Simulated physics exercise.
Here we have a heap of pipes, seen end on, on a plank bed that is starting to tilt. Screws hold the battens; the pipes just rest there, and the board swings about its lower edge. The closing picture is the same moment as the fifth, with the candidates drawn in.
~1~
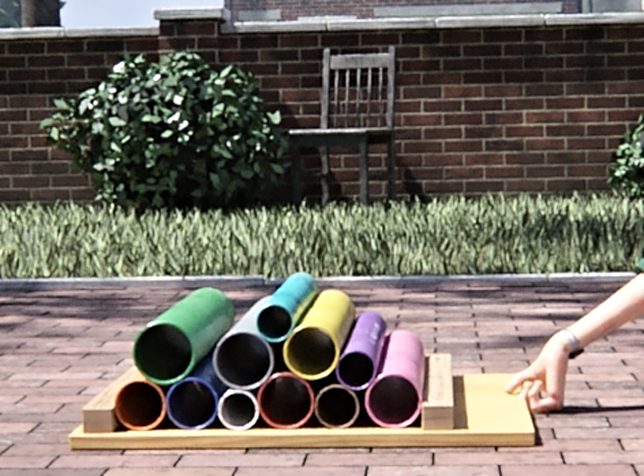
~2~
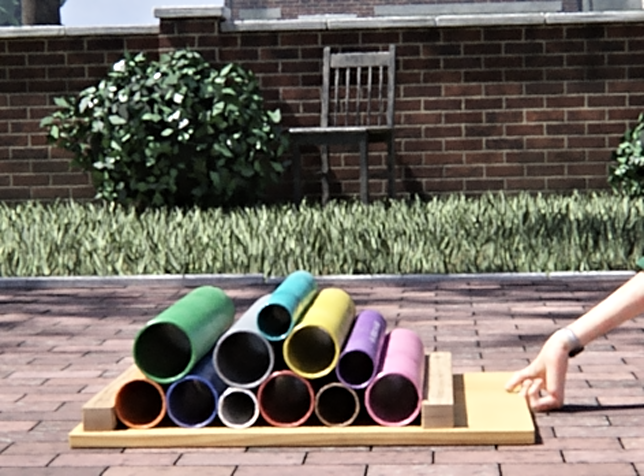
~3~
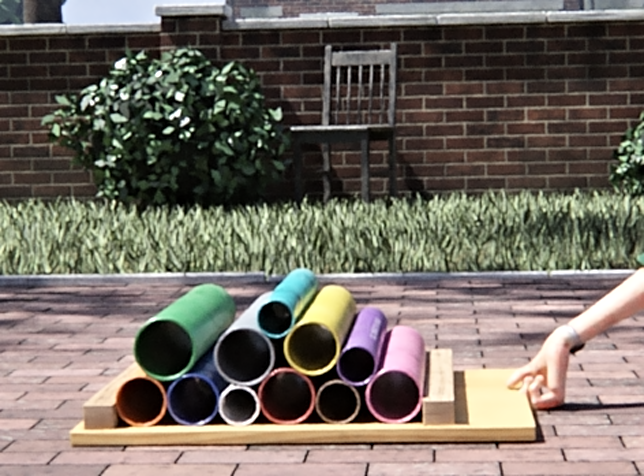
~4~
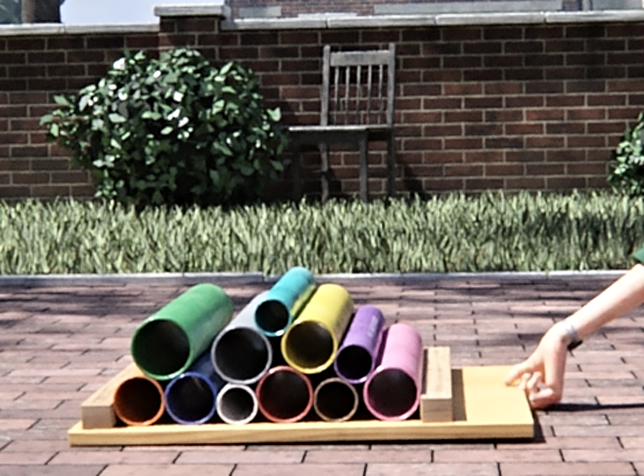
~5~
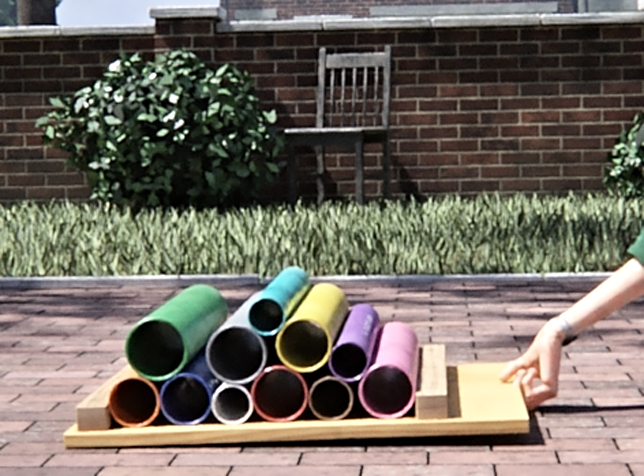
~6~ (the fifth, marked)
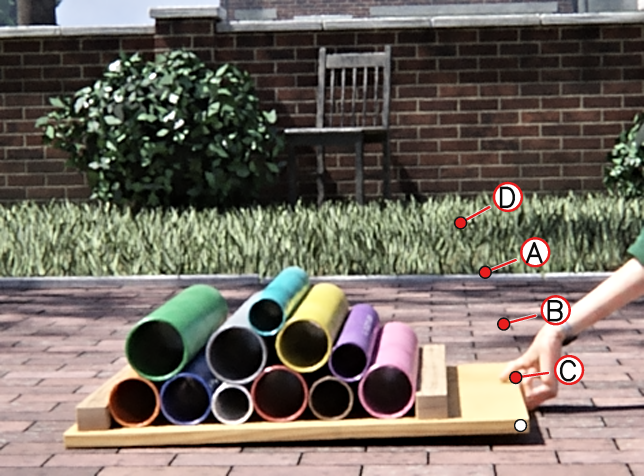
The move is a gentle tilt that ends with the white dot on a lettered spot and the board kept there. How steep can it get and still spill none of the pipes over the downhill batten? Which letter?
At most to A.
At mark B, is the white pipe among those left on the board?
Yes.
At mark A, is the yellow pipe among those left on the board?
The yellow pipe: Yes.
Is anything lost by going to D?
Yes.
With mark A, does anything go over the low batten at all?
At A: No.
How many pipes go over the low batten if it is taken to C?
At C the number is none.
On the marked copy, A at (485, 272); B at (503, 324); C at (516, 377); D at (460, 223); the white dot at (520, 426).
With A. Early on, board at 15°.
Further on, board at 21°.
At the end, board at 21°, none over the low batten.
As for the rest, B none over the low batten; C none over the low batten; D two over the low batten (green, grey).
